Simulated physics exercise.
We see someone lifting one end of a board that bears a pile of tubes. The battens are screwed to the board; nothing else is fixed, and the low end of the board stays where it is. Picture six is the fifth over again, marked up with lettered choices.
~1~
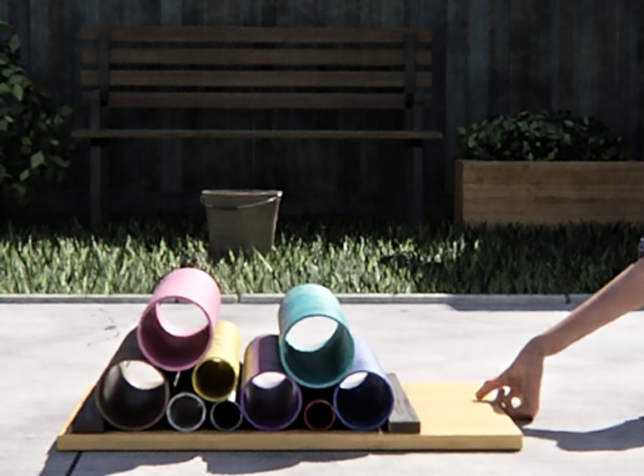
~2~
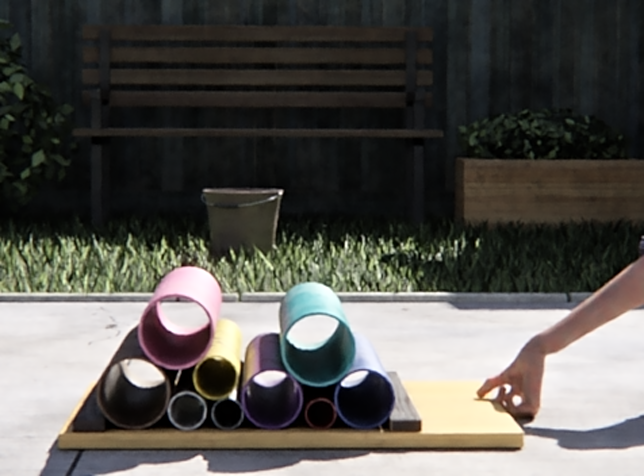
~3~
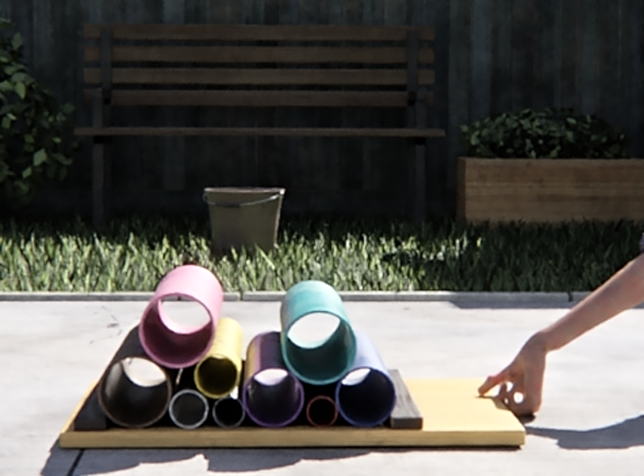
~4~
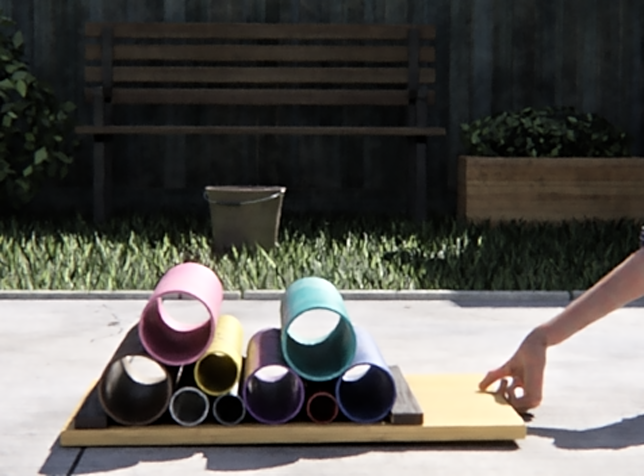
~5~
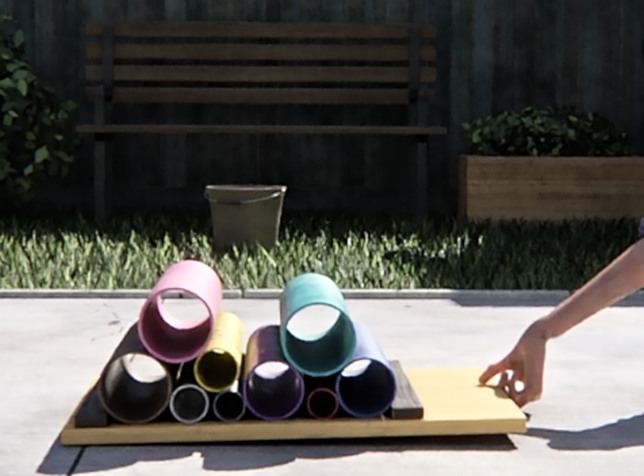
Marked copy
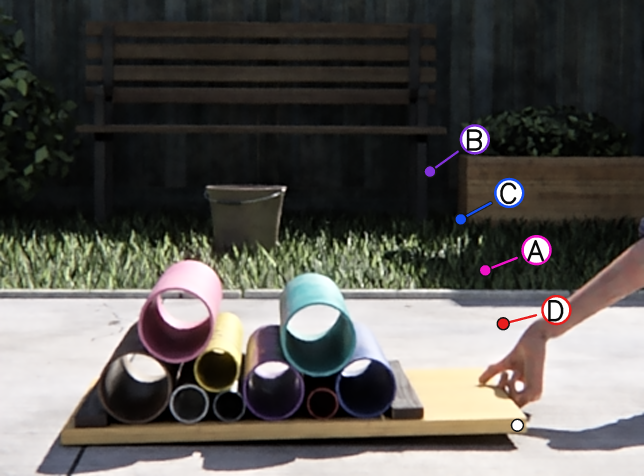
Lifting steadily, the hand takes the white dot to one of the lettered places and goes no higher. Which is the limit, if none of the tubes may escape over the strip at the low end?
The last mark within the limit is C.
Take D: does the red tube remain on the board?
Yes.
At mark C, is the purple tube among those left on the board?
Yes.
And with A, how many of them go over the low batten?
At A the number is none.
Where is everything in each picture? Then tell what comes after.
Red tube (320, 415); blue tube (364, 400); yellow tube (215, 378), in the first picture.
Yellow tube (216, 377); turquoise tube (319, 349), in the second picture.
Board (291, 404); blue tube (366, 396); white tube (189, 409), in the third picture.
Board (292, 401); brown tube (135, 389); grey tube (229, 409); white tube (189, 407), in the fourth picture.
Board (292, 397); brown tube (135, 388); white tube (189, 404), in the fifth picture.
On the marked copy, A at (485, 270); B at (430, 171); C at (461, 219); D at (503, 324); the white dot at (517, 425).
Taking C. A third of the way, board at 17°.
Two thirds of the way, board at 29°.
When it is over, board at 29°, none over the low batten.
As for the rest, A none over the low batten; B six over the low batten; D none over the low batten.
